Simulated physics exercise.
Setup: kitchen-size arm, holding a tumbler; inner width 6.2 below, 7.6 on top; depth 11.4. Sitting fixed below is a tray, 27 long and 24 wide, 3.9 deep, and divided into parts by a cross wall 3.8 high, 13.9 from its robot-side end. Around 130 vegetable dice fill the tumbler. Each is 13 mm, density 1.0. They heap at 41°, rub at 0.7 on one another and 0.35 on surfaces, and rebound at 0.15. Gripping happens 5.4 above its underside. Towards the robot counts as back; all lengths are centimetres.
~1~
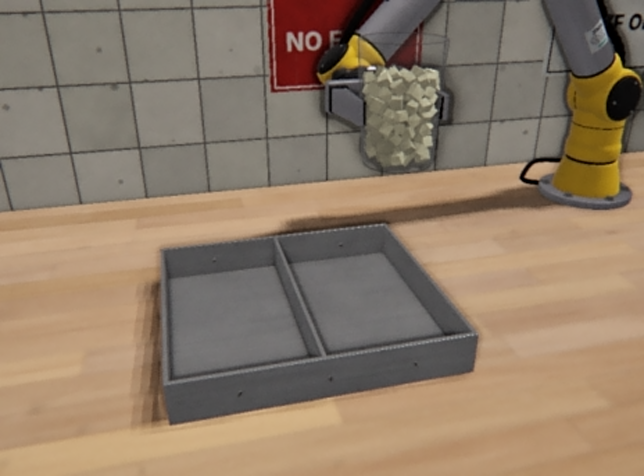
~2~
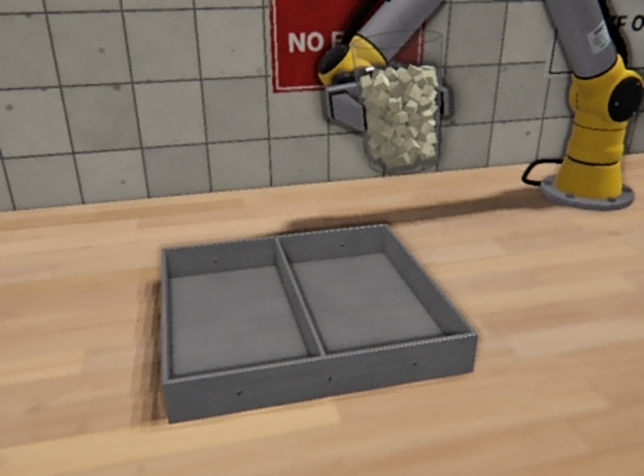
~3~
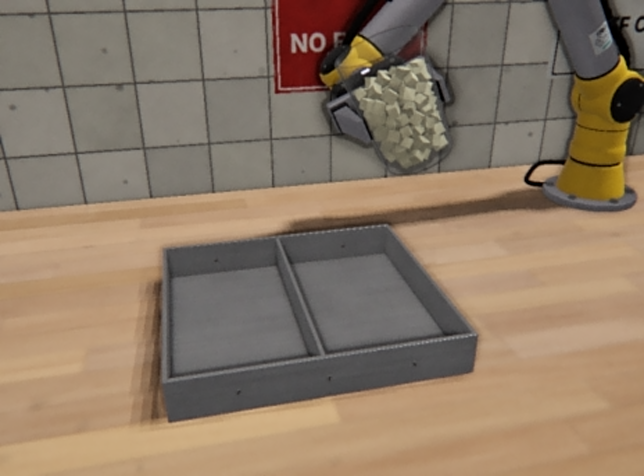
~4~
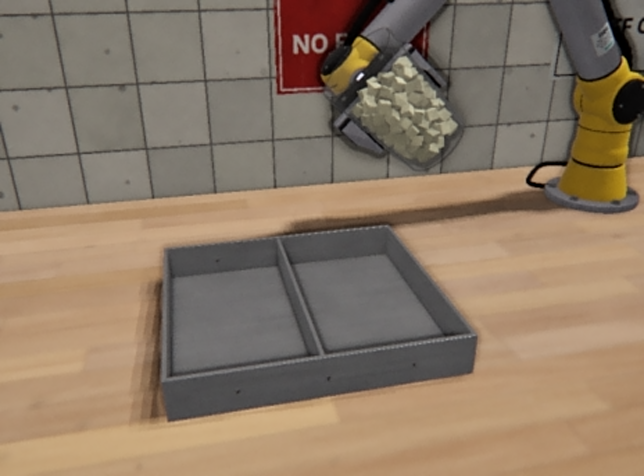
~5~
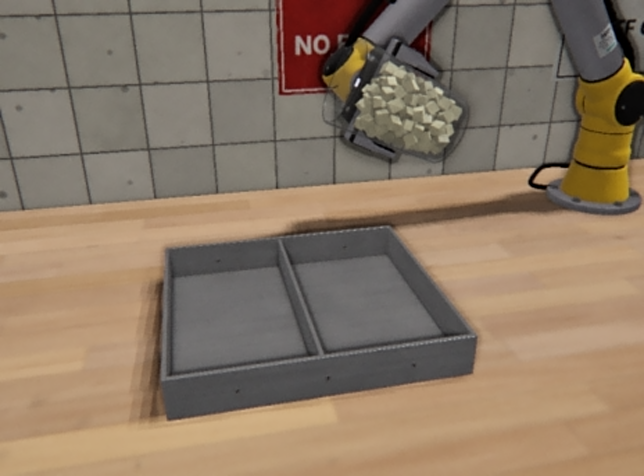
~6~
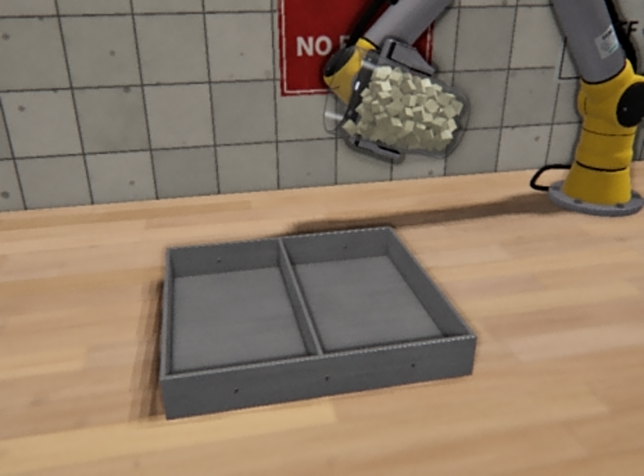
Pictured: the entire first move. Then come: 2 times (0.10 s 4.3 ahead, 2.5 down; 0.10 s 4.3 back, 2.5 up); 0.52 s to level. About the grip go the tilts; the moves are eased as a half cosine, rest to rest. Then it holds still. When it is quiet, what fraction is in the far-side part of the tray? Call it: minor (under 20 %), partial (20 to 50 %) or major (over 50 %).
My call is minor.
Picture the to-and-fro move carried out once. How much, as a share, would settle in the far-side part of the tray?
About 10 per cent, then.
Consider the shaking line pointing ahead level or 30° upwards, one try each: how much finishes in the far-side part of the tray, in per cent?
It comes to around 30 per cent on the first try and around 60 per cent on the second.
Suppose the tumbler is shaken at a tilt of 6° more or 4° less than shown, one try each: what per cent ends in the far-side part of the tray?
They would come to near 25 and 10 per cent.
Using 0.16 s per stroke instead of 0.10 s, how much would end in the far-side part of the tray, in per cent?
About 5 per cent in that case.
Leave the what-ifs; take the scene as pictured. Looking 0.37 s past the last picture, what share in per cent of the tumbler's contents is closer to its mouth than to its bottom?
Estimate: Around 50 %.
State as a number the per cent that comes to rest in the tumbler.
About 85 per cent.
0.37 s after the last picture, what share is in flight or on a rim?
Around 5 per cent of the load.
Then, 0.37 s after the last picture, tilted 70° forward, highest piece 24 above the table; 120 in the tumbler, 6 in the far-side part, 7 in flight or on a rim.
Then, 0.74 s after the last picture, tilted 20° forward, highest piece 26 above the table; 116 in the tumbler, 15 in the far-side part, 2 in the robot-side part.
Then, 1.12 s after the last picture, level, highest piece 27 above the table; 116 in the tumbler, 15 in the far-side part, 2 in the robot-side part.
Then, 2.17 s after the last picture, level, highest piece 27 above the table; 116 in the tumbler, 15 in the far-side part, 2 in the robot-side part.
Final count, 116 in the tumbler, 15 in the far-side part, 2 in the robot-side part. That is 11 % in the far-side part of the tray.
